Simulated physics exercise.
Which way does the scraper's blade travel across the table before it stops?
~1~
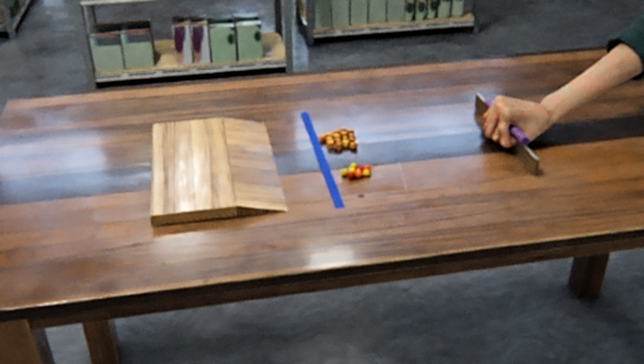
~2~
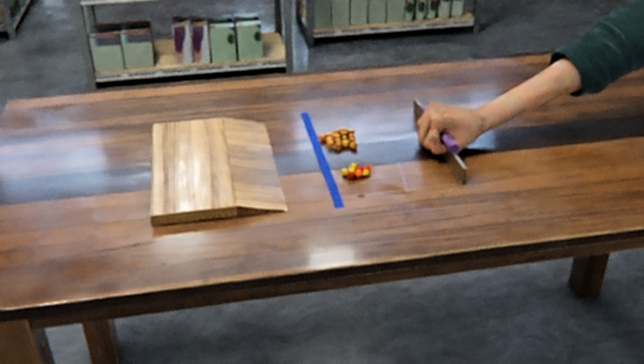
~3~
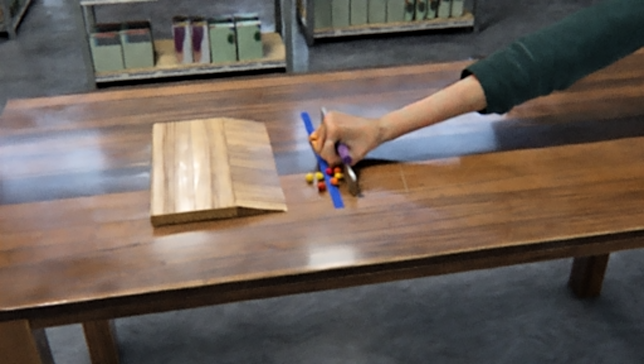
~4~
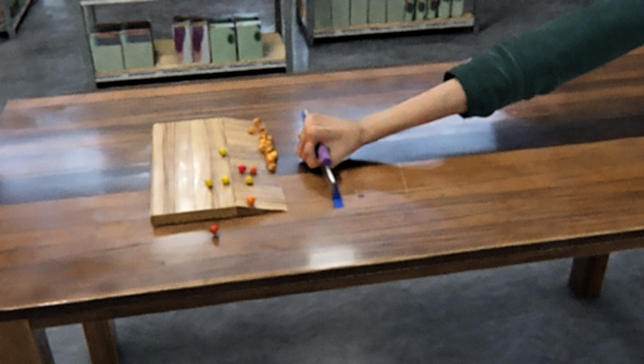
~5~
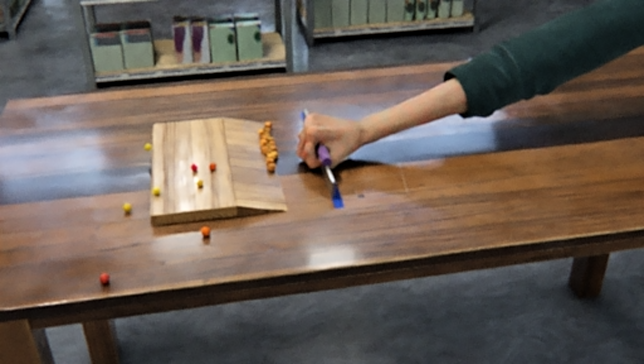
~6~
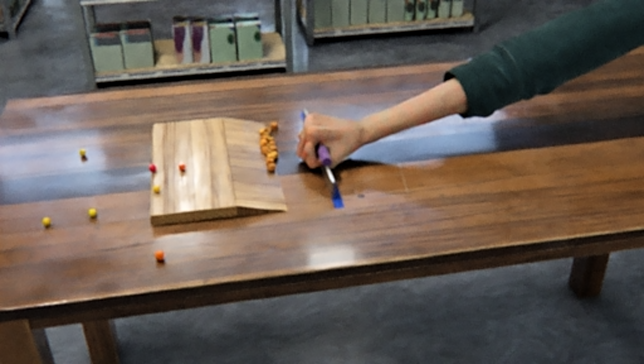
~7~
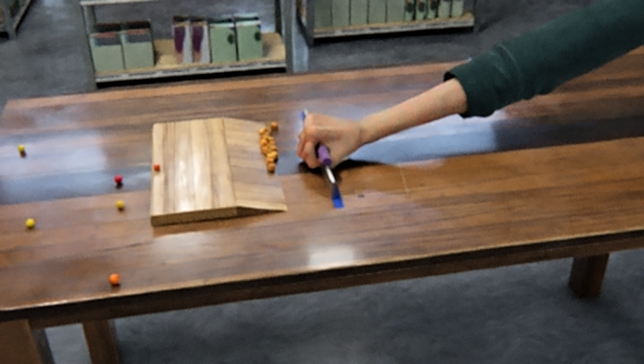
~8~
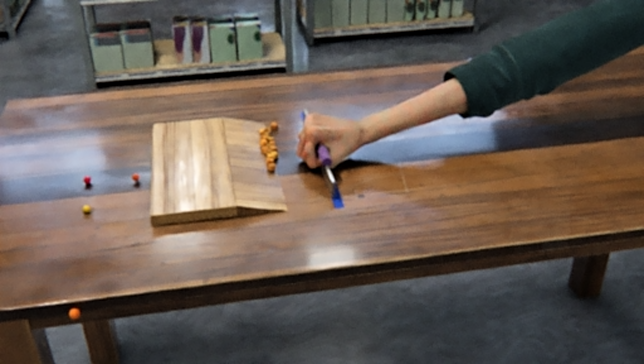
The blade travels to the left, going from the right side of the table to the blue tape.
